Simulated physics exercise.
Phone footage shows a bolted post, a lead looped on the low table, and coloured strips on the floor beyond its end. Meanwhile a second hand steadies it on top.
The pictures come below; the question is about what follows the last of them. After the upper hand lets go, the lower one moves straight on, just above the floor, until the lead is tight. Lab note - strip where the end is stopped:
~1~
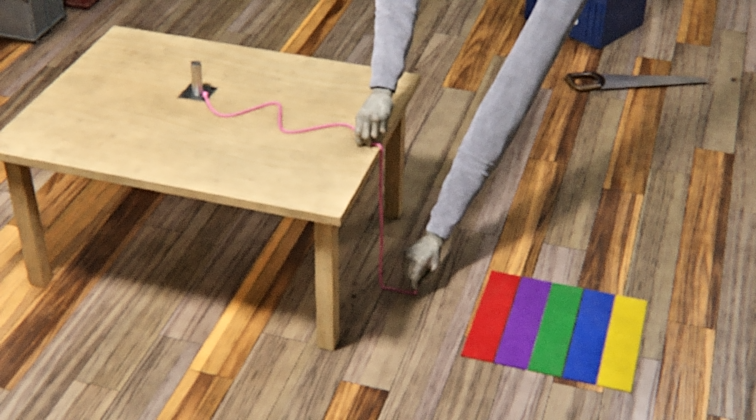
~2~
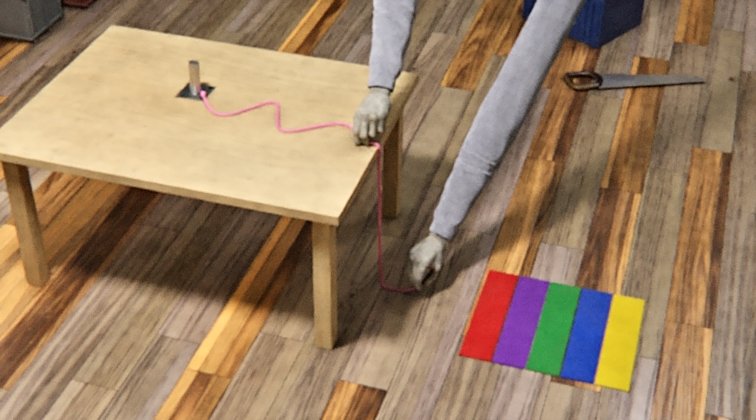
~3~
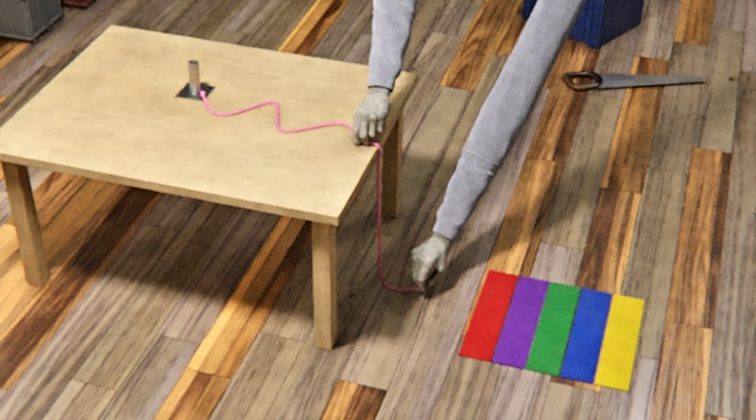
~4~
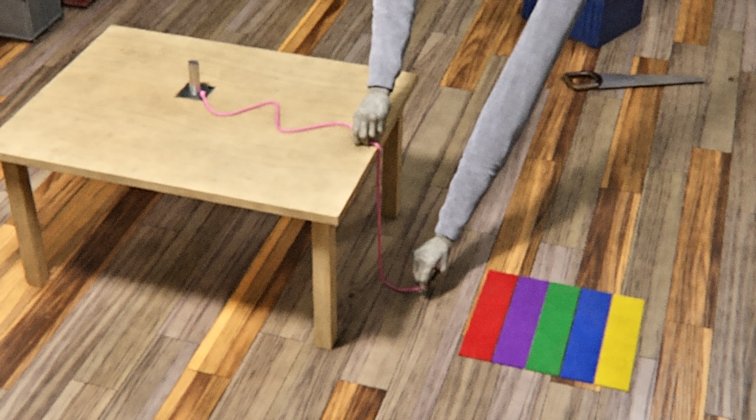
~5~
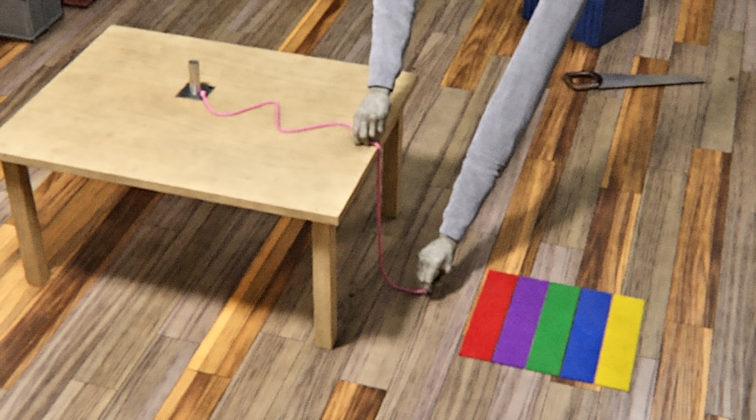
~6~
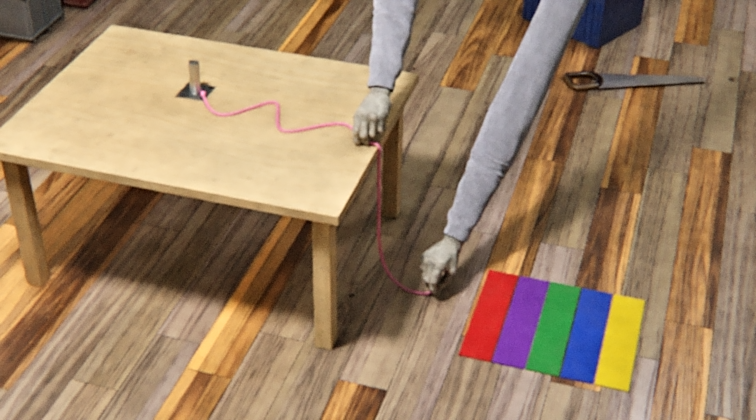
Yellow strip.
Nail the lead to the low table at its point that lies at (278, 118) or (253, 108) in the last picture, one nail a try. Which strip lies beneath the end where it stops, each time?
One after the other: Green, then blue.
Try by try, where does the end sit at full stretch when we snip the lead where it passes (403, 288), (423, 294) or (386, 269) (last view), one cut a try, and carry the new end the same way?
Try by try: (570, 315), (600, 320) and (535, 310).
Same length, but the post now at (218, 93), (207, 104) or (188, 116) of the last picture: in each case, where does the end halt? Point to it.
Places per try: (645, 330); (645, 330); (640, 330).
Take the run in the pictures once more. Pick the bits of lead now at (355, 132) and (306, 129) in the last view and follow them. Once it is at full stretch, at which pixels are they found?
Around (421, 167), then around (372, 136).
Soon after, end near (554, 312); over green.
Then, end near (597, 321); over blue.
At full stretch, end near (623, 326); over yellow. Over yellow.
